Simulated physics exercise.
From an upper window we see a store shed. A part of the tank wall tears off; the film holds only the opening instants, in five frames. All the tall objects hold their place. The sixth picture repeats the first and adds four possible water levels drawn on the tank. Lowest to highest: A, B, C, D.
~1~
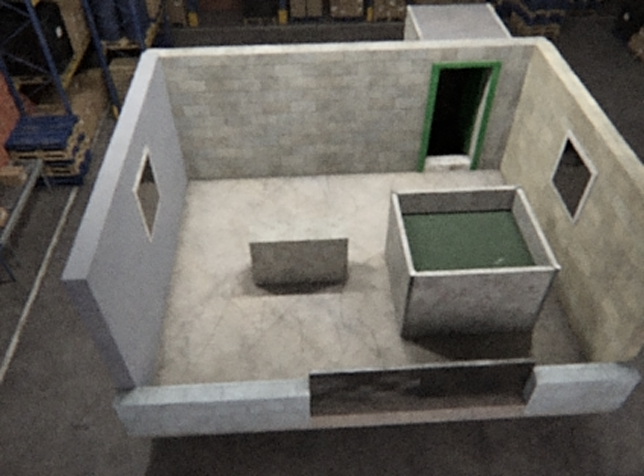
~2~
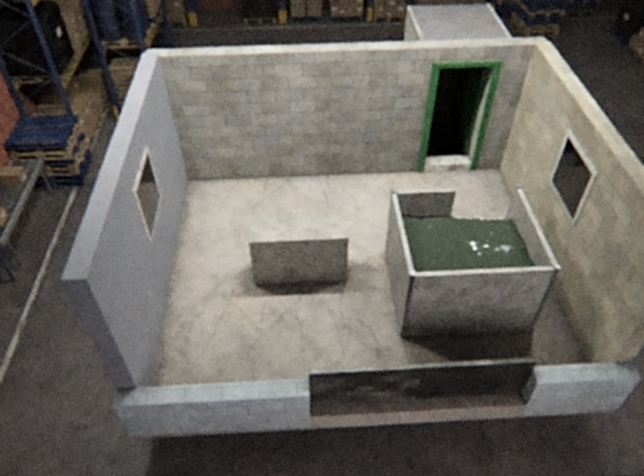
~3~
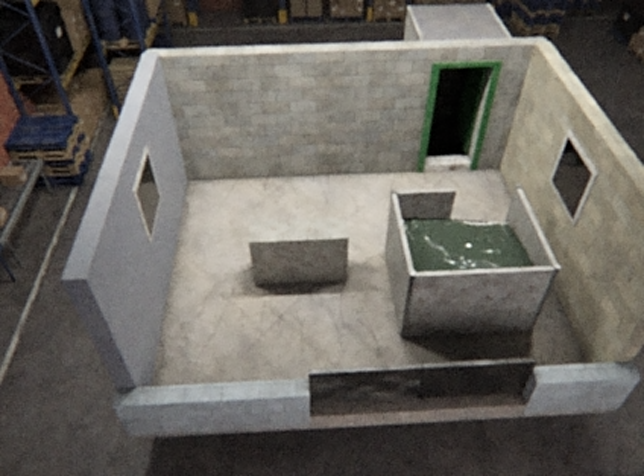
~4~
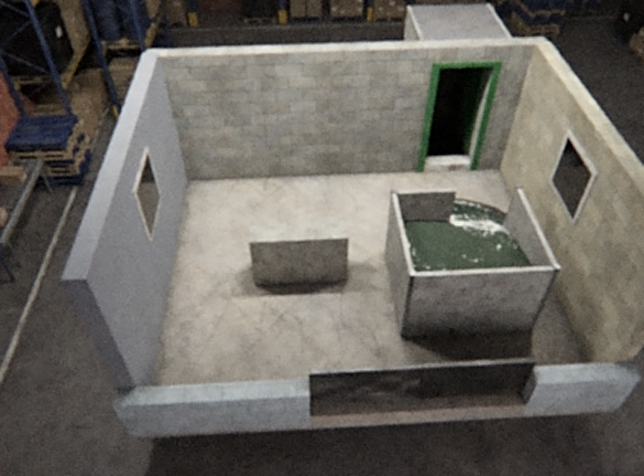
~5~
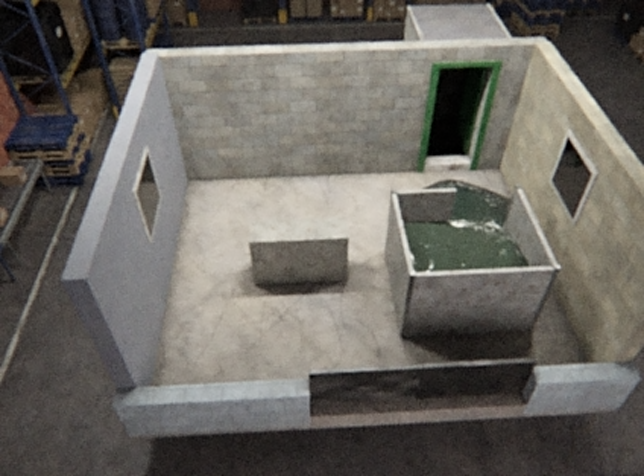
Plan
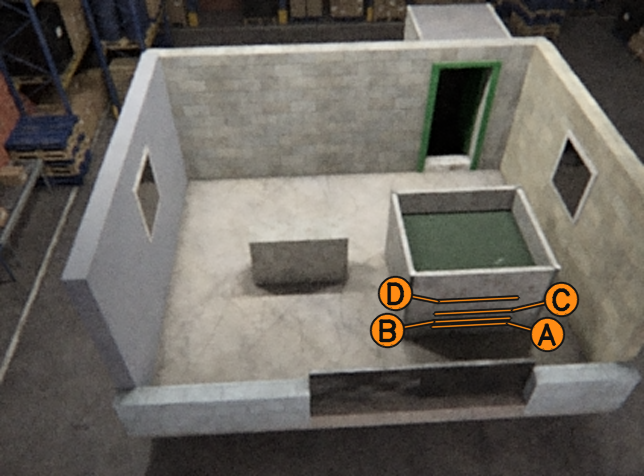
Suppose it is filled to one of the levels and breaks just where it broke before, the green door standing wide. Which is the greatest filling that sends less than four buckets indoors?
I would pick mark B.
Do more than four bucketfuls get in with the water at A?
No, not at all.
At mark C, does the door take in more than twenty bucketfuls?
No, less.
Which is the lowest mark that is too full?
Mark C.
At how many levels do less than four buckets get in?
Two of the four.
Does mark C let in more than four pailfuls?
Yes, it does.
On the marked copy, A at (470, 325); B at (471, 320); C at (474, 312); D at (477, 299); from the bottom up A, B, C, D.
If A is chosen, nothing gets over.
If B is chosen, a splash gets over, under a bucket.
If C is chosen, about 7 bucketfuls get in.
If D is chosen, dozens of bucketfuls pour in.
